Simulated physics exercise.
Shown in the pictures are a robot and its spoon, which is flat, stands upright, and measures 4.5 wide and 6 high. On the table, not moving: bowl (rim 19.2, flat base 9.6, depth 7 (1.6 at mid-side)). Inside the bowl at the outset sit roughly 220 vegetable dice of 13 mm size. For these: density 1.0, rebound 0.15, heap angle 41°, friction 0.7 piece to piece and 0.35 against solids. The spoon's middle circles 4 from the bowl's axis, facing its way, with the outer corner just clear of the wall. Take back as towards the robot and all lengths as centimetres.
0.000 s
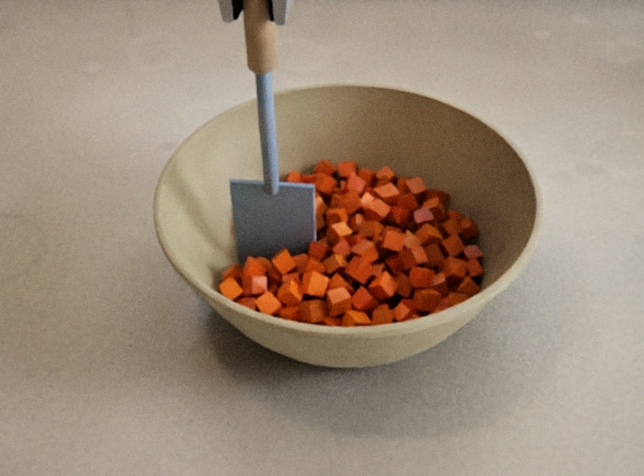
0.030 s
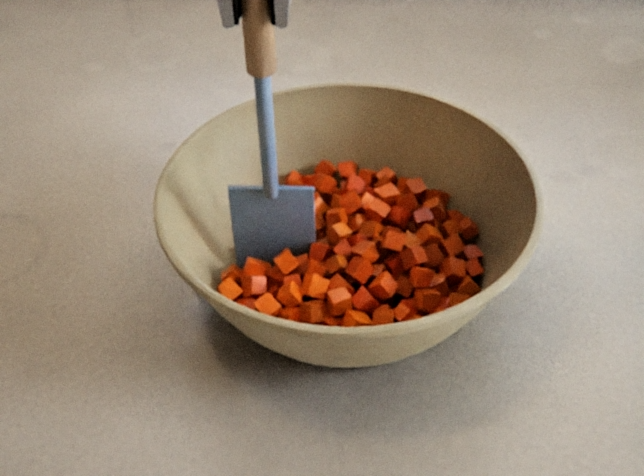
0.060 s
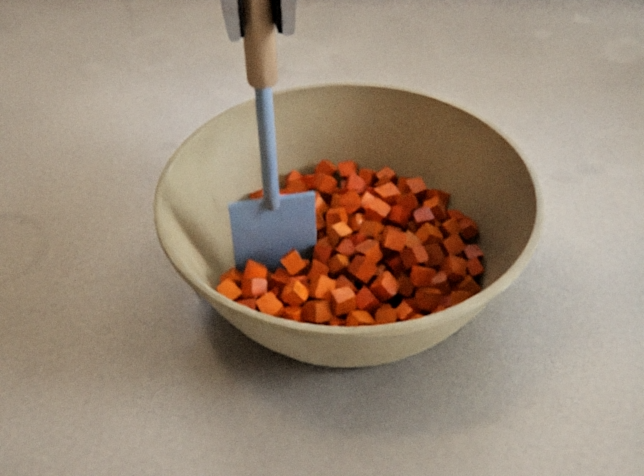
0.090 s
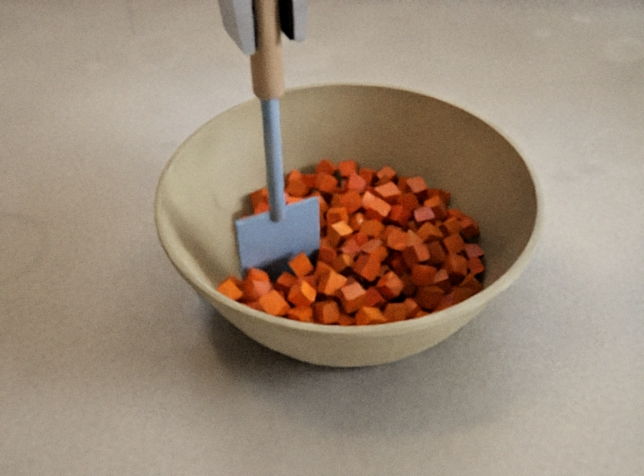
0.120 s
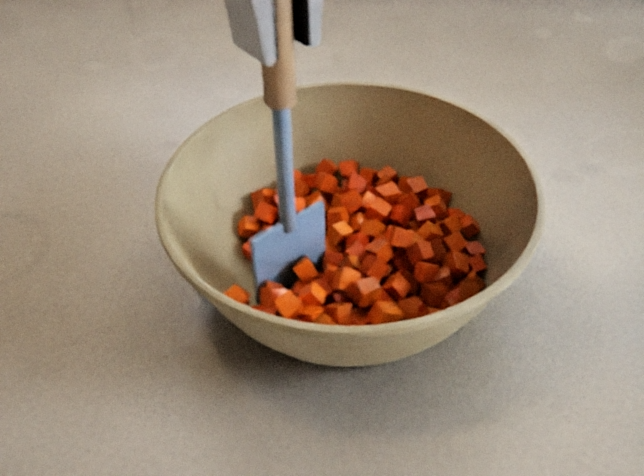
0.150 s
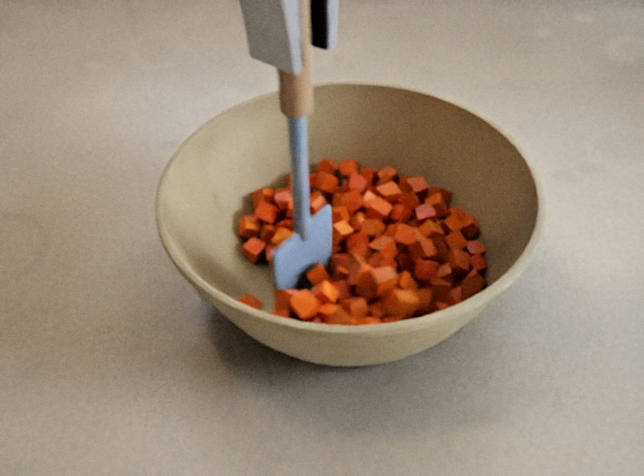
A robot gripper, only partly in view at the top, holds a flat grey-blue spoon with a wooden handle in a wide beige bowl on a pale grey tabletop, seen from above at an angle. Orange vegetable cubes are heaped in the bowl, mostly right of the blade. The spoon starts almost still, then sweeps toward the viewer and rightward, its blade turning and pushing nearby cubes, while the bowl and camera stay still.
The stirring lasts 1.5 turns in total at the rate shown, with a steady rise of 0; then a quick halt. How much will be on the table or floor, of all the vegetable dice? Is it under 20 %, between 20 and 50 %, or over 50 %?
Under 20 %.
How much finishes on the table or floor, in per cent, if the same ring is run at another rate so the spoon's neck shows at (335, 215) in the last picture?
It works out to roughly 20 percent.
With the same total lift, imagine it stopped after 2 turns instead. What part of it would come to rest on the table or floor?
I'd reckon near 10 per cent.
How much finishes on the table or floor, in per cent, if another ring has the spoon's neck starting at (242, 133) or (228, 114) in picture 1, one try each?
First try about 10 per cent, second try about 0 per cent.
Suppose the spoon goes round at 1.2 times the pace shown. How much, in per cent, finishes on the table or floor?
I'd put it near 10 %.
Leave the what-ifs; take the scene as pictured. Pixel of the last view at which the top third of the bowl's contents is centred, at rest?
I'd say close to (423, 165).
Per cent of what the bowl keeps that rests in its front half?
Around 25 per cent of what the bowl keeps.
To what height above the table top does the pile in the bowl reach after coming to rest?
Around 7.5 cm above the table.
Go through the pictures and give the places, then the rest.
In the first frame, spoon neck at (270, 160), 0° round; upper third of the load around (364, 248), from x 230 to 470, top at y 170; 225 in the bowl.
In the second frame, spoon neck at (269, 165), 5° round; upper third of the load around (360, 250), from x 230 to 470, top at y 170.
In the third frame, spoon neck at (270, 176), 19° round; upper third of the load around (360, 255), from x 230 to 470, top at y 170.
In the fourth frame, spoon neck at (276, 187), 33° round; upper third of the load around (360, 268), from x 230 to 475, top at y 170.
In the fifth frame, spoon neck at (286, 197), 47° round; upper third of the load around (366, 276), from x 235 to 475, top at y 170.
In the sixth frame, spoon neck at (301, 206), 61° round; upper third of the load around (369, 282), from x 245 to 475, top at y 170; 225 in the bowl.
By 0.55 s, 249° round, highest piece 9 above the table; 219 in the bowl, 3 on the table or floor, 3 in flight or on the tool.
By 0.95 s, 77° round, highest piece 8 above the table; 211 in the bowl, 14 on the table or floor.
By 1.35 s, 180° round, highest piece 8 above the table; 208 in the bowl, 17 on the table or floor.
By 2.05 s, 180° round, highest piece 8 above the table; 208 in the bowl, 17 on the table or floor.
Final count, 208 in the bowl, 17 on the table or floor. That is 8 % on the table or floor.
